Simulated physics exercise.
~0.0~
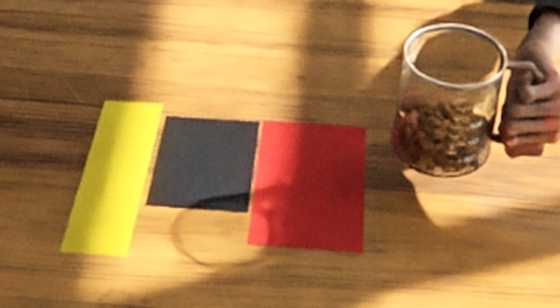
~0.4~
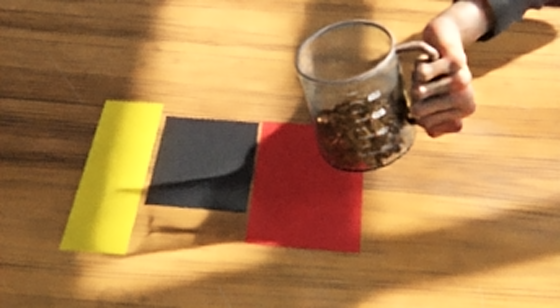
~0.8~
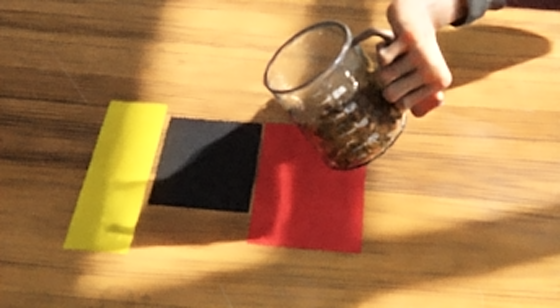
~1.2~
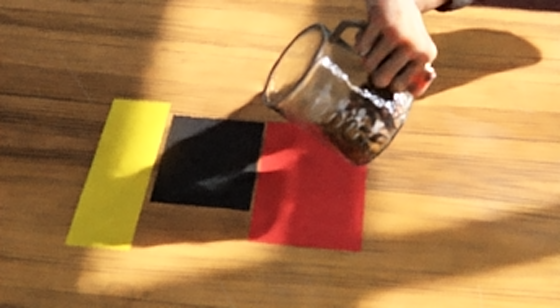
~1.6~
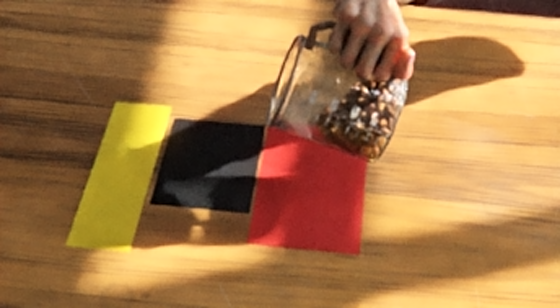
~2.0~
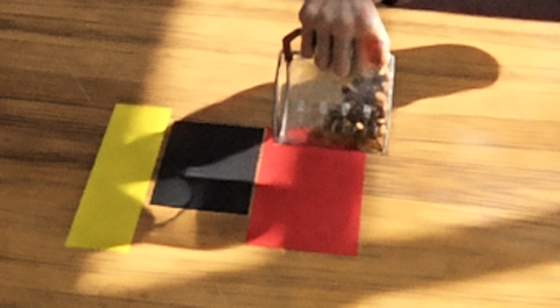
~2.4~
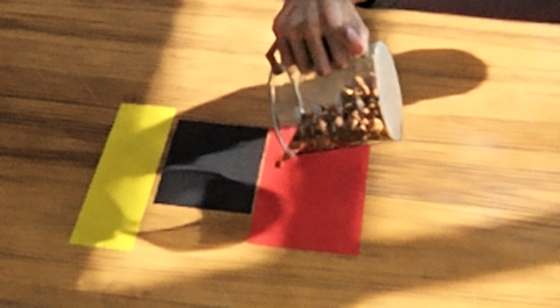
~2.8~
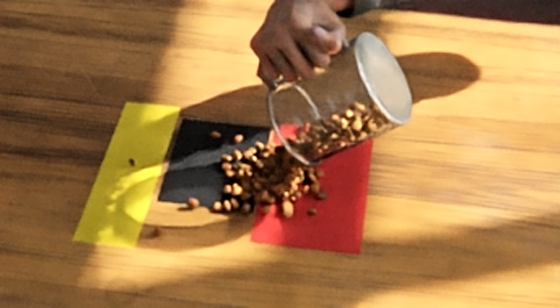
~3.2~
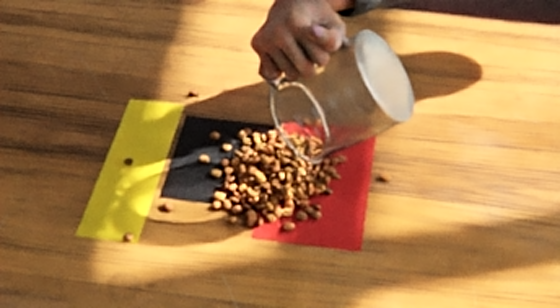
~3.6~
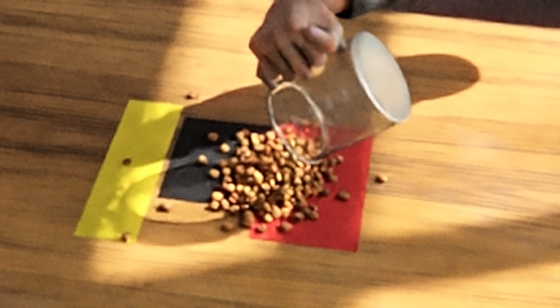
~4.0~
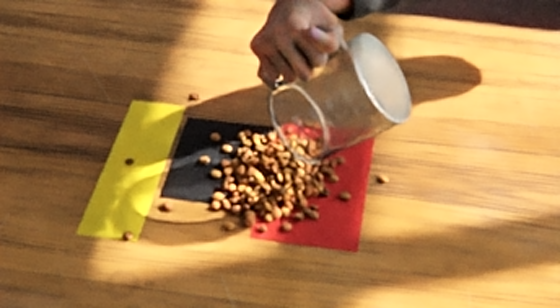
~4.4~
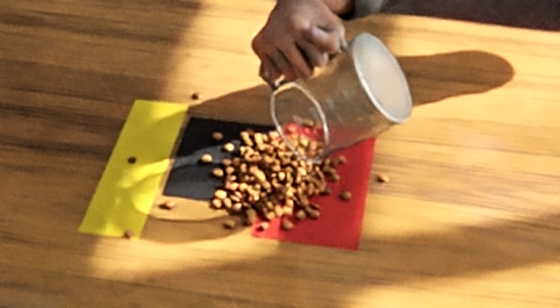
A sunlit wooden table crossed by shadows is seen from above at an angle, the view drifting slightly. A yellow mat lies at the left, a black one beside it and a red one to the right, while a hand holds a clear jug of brown kibble beyond the red mat. The hand carries the jug left over the red mat, tipping it steadily. Pieces spill from its mouth, then pour out in a rush. The emptied jug stays tilted above a heap mostly across the red and black mats, with a few strays around it.
